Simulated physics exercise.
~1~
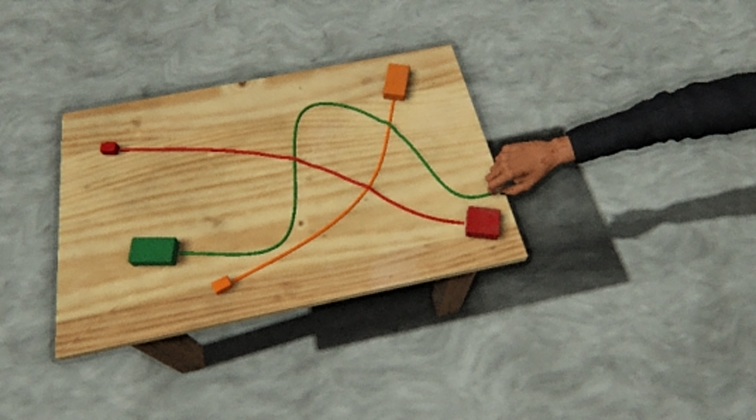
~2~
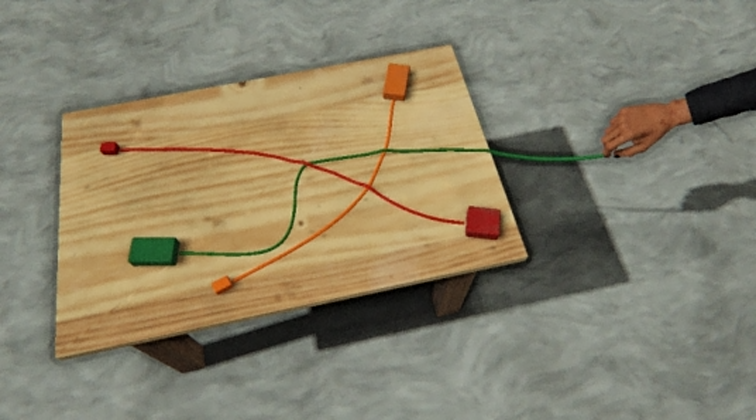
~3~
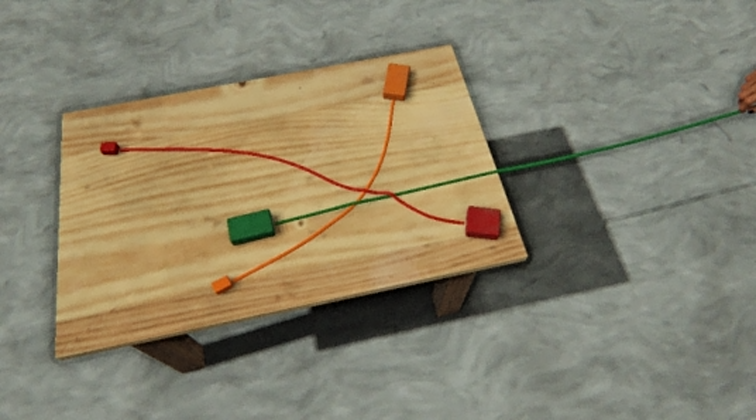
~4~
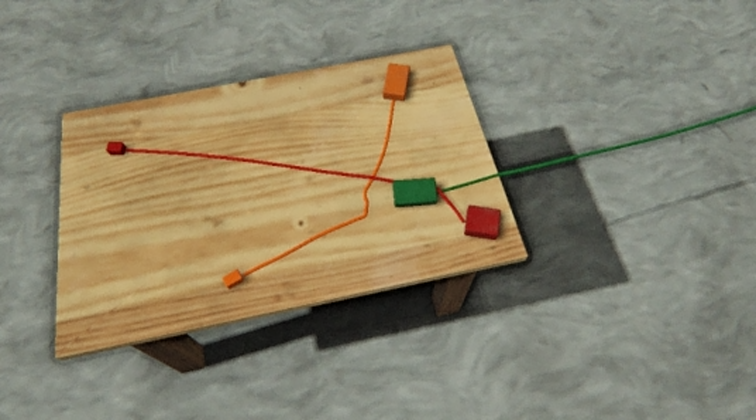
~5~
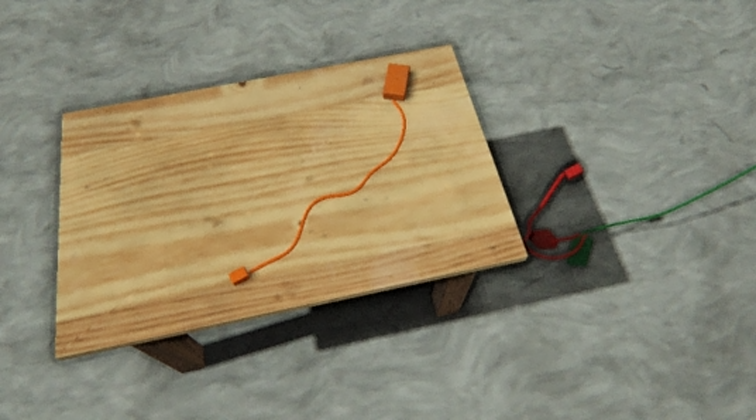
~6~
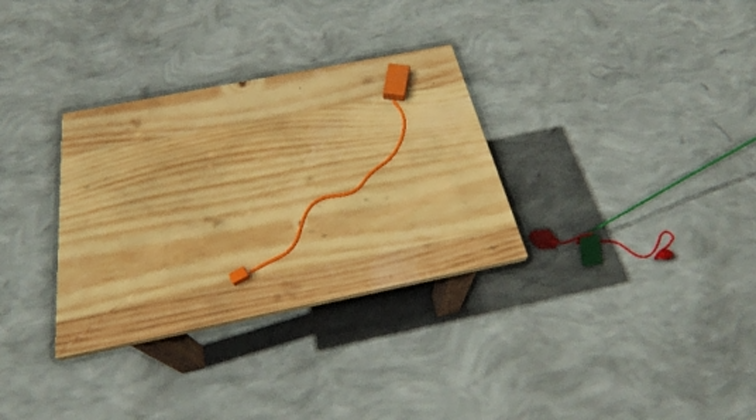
In the video, a hand pulls the green cable rightward from a wooden table crossed by red, orange and green cables; its green block slides across, and both the green and red cables end up off the right edge, while the shifted orange cable stays on top.
